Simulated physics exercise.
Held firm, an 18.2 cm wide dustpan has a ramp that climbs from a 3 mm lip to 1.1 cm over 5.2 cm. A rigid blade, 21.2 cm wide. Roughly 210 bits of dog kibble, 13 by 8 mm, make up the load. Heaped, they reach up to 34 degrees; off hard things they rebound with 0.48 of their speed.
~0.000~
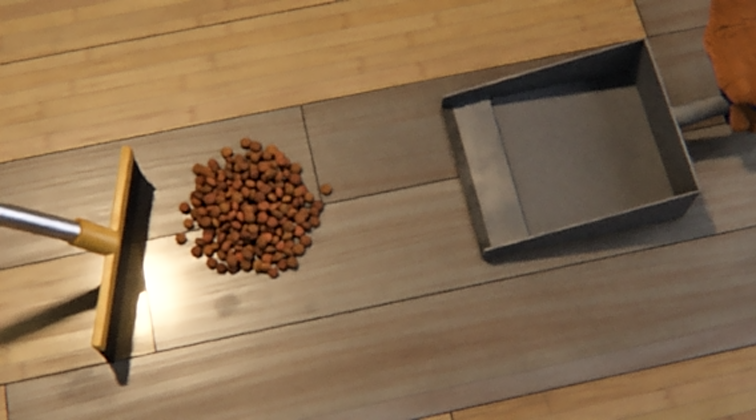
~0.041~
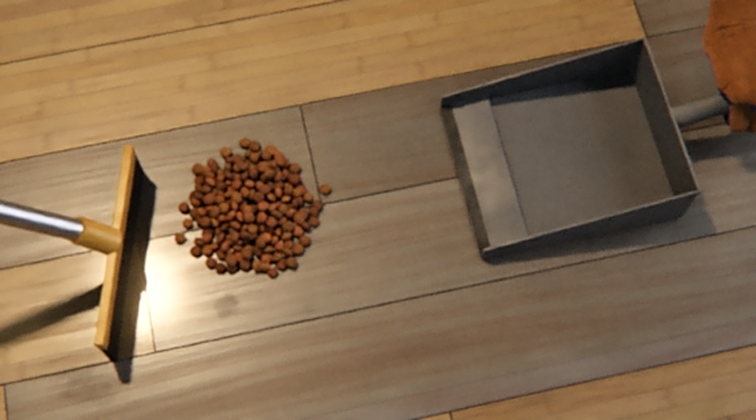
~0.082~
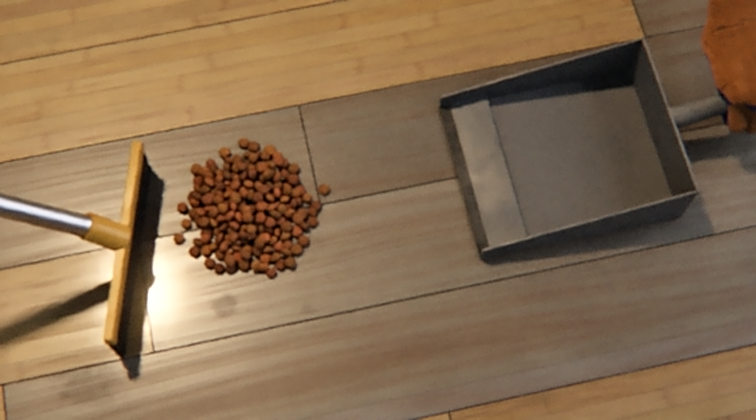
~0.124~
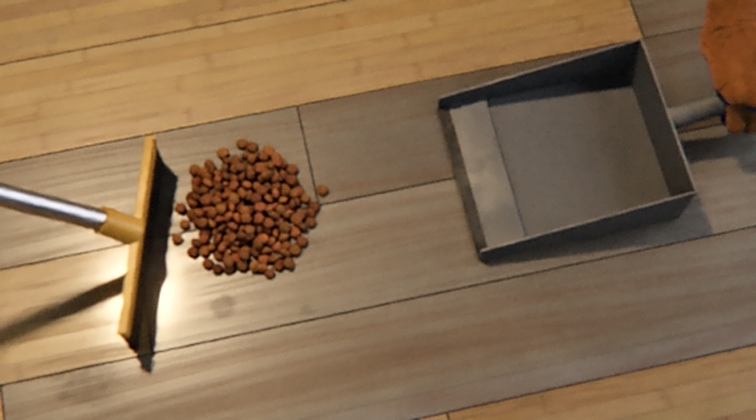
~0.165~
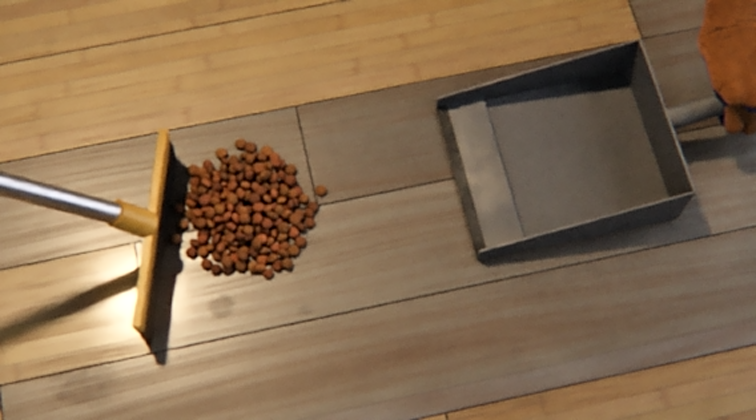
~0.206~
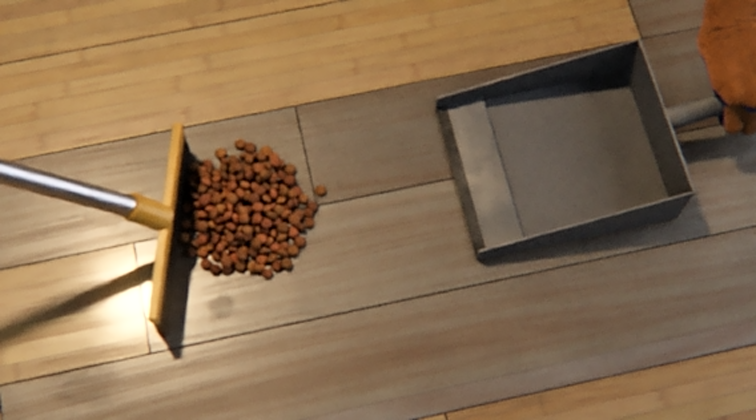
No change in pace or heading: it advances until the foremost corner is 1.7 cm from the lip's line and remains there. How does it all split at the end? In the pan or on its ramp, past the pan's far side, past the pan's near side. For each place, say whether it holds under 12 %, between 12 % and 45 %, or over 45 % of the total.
In the pan or on its ramp: Under 12 %, past the pan's far side: Between 12 % and 45 %, past the pan's near side: Under 12 %.
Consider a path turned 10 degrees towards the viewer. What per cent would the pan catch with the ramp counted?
Estimate: 20 % in pan or on ramp.
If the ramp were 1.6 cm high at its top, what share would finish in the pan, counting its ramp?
Estimate: About 5 in a hundred.
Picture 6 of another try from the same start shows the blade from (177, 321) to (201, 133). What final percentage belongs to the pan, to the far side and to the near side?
Pan 20; far 10; near 10.
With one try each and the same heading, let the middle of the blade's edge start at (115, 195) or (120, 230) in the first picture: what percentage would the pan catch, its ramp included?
0 and 0 per cent, roughly.
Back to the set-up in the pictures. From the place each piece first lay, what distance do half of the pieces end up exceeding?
Around 20 centimetres.
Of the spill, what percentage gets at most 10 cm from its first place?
Roughly 5 in a hundred.
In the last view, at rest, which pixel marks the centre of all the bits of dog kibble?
(428, 166).
After 0.53 s, middle of the blade 18 cm from the lip; 0 % over the lip, far side 5 %, near side 0 %.
After 0.74 s, middle of the blade 9 cm from the lip; 0 % over the lip, far side 15 %, near side 0 %.
After 1.07 s, middle of the blade 4 cm from the lip; 5 % over the lip, far side 20 %, near side 0 %.
By 1.4 s all is still; pan 5 %, far side 20 %, near side 0 %, in front of the lip or behind the blade 70 %.
